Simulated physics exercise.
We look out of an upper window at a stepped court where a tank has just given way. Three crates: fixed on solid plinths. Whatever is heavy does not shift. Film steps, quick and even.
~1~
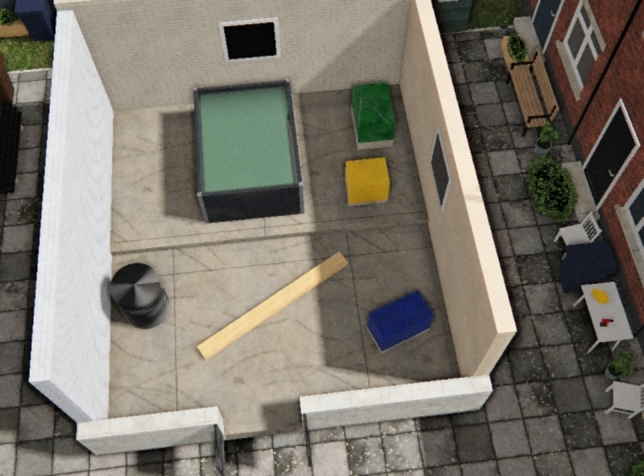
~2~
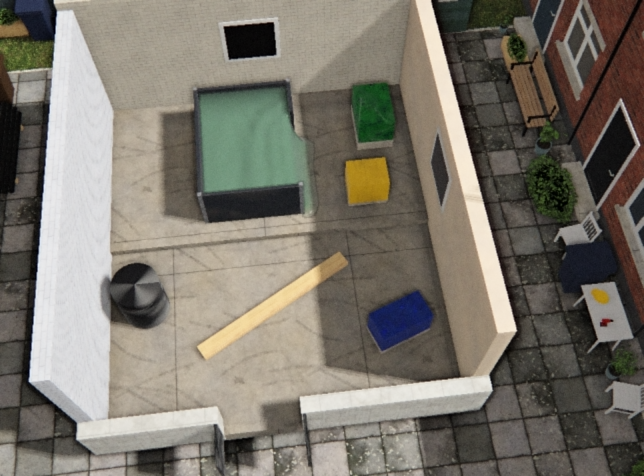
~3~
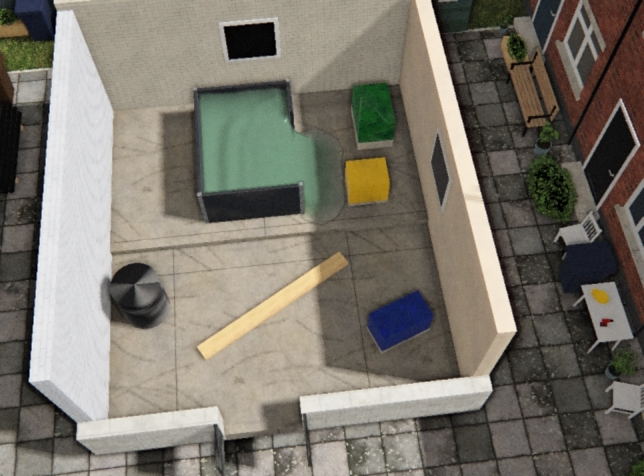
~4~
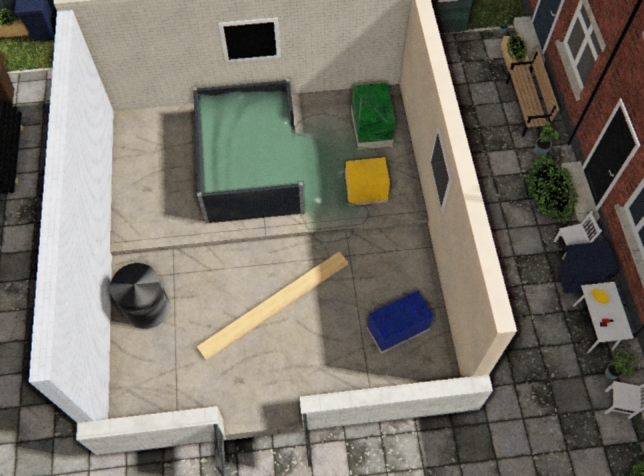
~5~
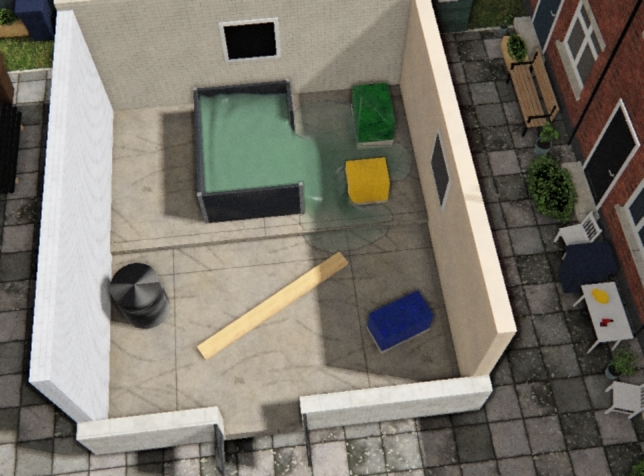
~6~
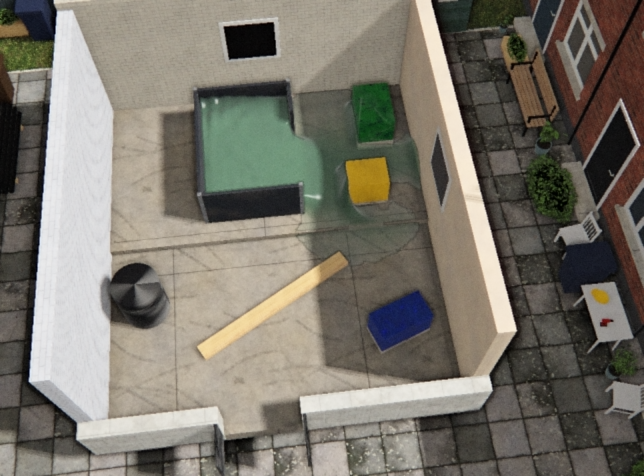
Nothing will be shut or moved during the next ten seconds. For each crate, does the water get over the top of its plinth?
The blue crate is within reach of the water; the yellow crate is within reach of the water; the green crate is within reach of the water.
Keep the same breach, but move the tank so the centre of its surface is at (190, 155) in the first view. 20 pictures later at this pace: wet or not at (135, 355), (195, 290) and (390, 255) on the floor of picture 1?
First unwetted; next unwetted; last drenched.
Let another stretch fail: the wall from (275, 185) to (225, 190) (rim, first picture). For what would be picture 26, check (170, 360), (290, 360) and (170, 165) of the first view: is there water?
Well, the first one's sodden, the second's sodden, and the third's left untouched.
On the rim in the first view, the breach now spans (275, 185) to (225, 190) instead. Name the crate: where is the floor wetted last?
Last in line is the green-painted one.
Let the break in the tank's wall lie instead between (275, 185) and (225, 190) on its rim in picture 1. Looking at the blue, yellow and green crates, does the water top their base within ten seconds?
Going through them, the blue crate gets reached, the yellow crate is never reached and the green crate is never reached.
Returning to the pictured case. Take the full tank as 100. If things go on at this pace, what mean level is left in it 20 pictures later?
I'd say some 22 %.
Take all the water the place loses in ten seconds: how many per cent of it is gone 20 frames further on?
Share gone by then: About 10 %.
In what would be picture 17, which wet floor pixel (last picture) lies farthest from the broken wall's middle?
The wet point farthest out is around (459, 391).
A moment on, water covers 30 % of the floor; the blue crate water round its plinth, the yellow crate water round its plinth, the green crate water round its plinth.
Next, water covers 50 % of the floor; the blue crate water round its plinth, the yellow crate water round its plinth, the green crate water round its plinth.
Then, water covers 65 % of the floor; the blue crate water round its plinth, the yellow crate water round its plinth, the green crate water round its plinth.
Later, water covers 95 % of the floor; the blue crate water round its plinth, the yellow crate water round its plinth, the green crate water round its plinth.
In the end, water covers 95 % of the floor; the blue crate was topped, the yellow crate was topped, the green crate was topped.
